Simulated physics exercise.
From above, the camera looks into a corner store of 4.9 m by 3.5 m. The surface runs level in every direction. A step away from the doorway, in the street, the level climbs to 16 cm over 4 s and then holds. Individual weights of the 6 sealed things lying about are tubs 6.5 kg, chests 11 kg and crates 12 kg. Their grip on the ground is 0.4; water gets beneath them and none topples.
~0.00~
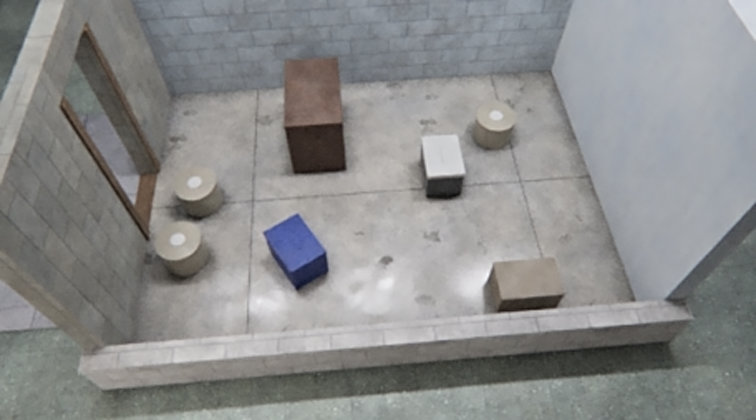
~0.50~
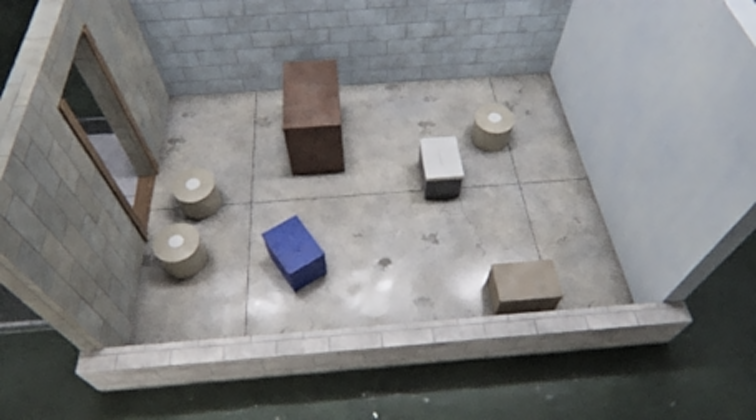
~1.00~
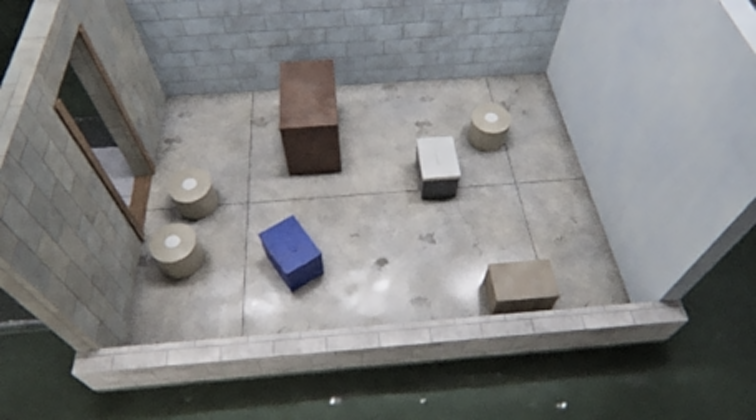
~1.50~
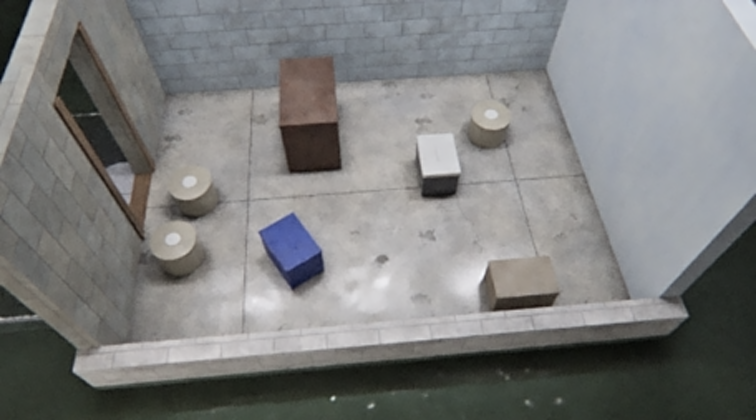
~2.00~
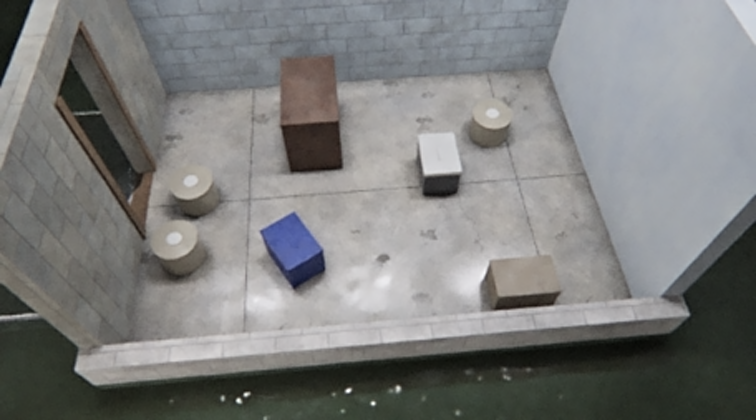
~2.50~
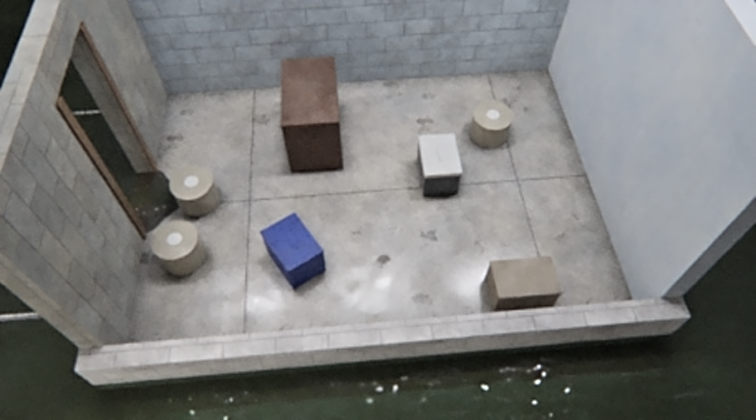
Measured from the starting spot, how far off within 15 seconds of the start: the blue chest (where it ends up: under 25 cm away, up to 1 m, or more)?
Looks like it will get pushed a little way.
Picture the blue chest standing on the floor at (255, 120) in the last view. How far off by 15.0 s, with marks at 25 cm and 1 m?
I'd say it budges a bit.
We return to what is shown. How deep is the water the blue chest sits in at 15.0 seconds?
I'd say around 4 cm.
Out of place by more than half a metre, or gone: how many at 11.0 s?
The count is 1.
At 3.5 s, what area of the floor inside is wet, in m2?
Wet area: Approx. 1.5 m2.
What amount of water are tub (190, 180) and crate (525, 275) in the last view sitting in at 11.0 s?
Some 3 cm at the first, some 4 cm at the second.
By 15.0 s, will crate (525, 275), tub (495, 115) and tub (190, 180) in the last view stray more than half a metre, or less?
First smaller, then smaller, then greater.
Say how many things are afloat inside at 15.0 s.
The count is 5.
After 3.5 s the blue chest is near (291, 241), 0.0 m from its start, aground; 0 afloat.
After 6.8 s the blue chest is near (294, 243), 0.0 m from its start, aground; 0 afloat.
After 11.0 s the blue chest is near (297, 248), 0.1 m from its start, aground; 0 afloat.
After 15.0 s the blue chest is near (246, 302), 0.7 m from its start, aground; 5 afloat.
